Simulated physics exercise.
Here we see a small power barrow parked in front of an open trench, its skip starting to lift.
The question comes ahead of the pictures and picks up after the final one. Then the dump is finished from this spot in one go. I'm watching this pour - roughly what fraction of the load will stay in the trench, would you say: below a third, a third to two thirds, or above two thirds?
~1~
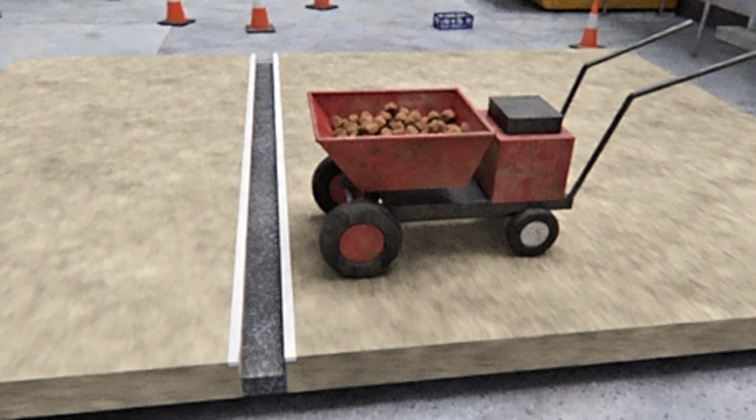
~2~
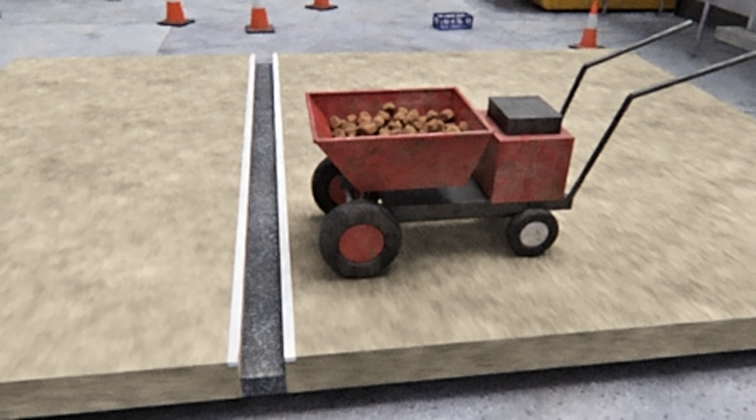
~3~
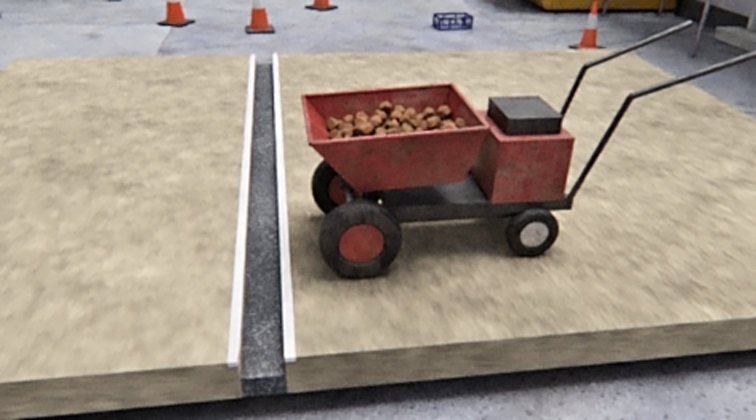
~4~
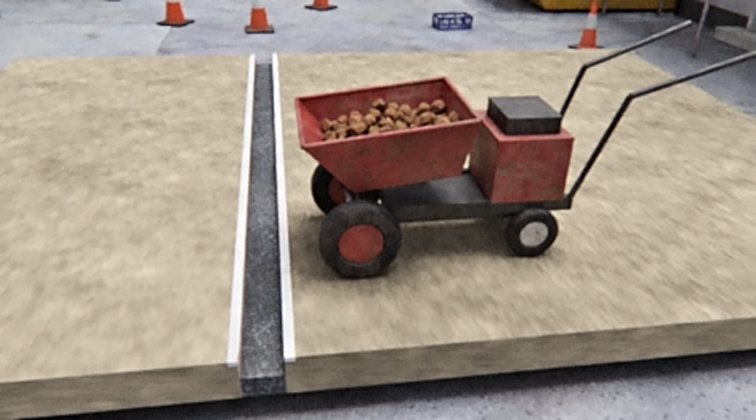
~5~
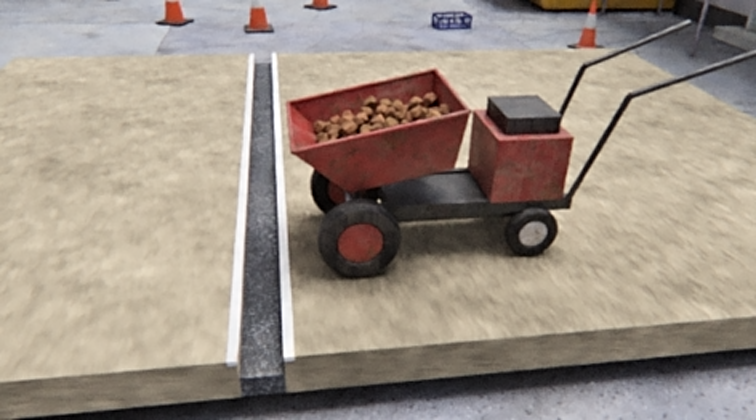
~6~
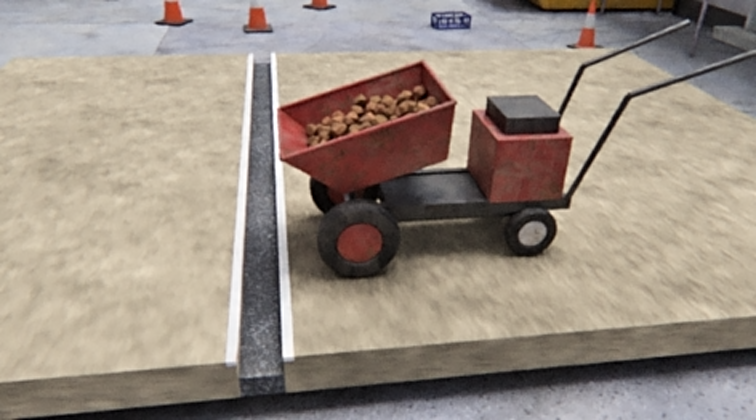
The fraction in the trench falls below one third.
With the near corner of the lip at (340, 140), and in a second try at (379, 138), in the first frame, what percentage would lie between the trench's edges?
You'd see around 30 per cent the first time and around 50 per cent the second.
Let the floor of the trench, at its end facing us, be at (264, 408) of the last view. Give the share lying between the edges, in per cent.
It comes to 0 per cent or so.
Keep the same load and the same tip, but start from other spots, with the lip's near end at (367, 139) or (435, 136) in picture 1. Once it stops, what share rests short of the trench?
0 % then 50 %.
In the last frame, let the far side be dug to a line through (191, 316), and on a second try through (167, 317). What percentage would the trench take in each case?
The first try gives 50 percent, then the second gives 70 percent.
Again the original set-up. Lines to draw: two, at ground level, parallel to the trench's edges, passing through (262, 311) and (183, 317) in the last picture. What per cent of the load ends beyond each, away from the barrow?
First 70 in a hundred, second 40 in a hundred.
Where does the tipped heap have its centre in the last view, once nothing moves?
Somewhere close to (186, 249) in the last picture.
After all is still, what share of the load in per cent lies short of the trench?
I'd estimate about 0 per cent of the load.
Soon, skip tipped steeply; all in the skip.
A while on, skip tipped right over; most in the skip; about a quarter beyond it; a stray few falling.
Towards the end, skip tipped right over; about a quarter in the skip; about two thirds beyond it.
Finally, skip tipped right over; about a quarter in the skip; a stray few in or heaped over the trench; most beyond it.
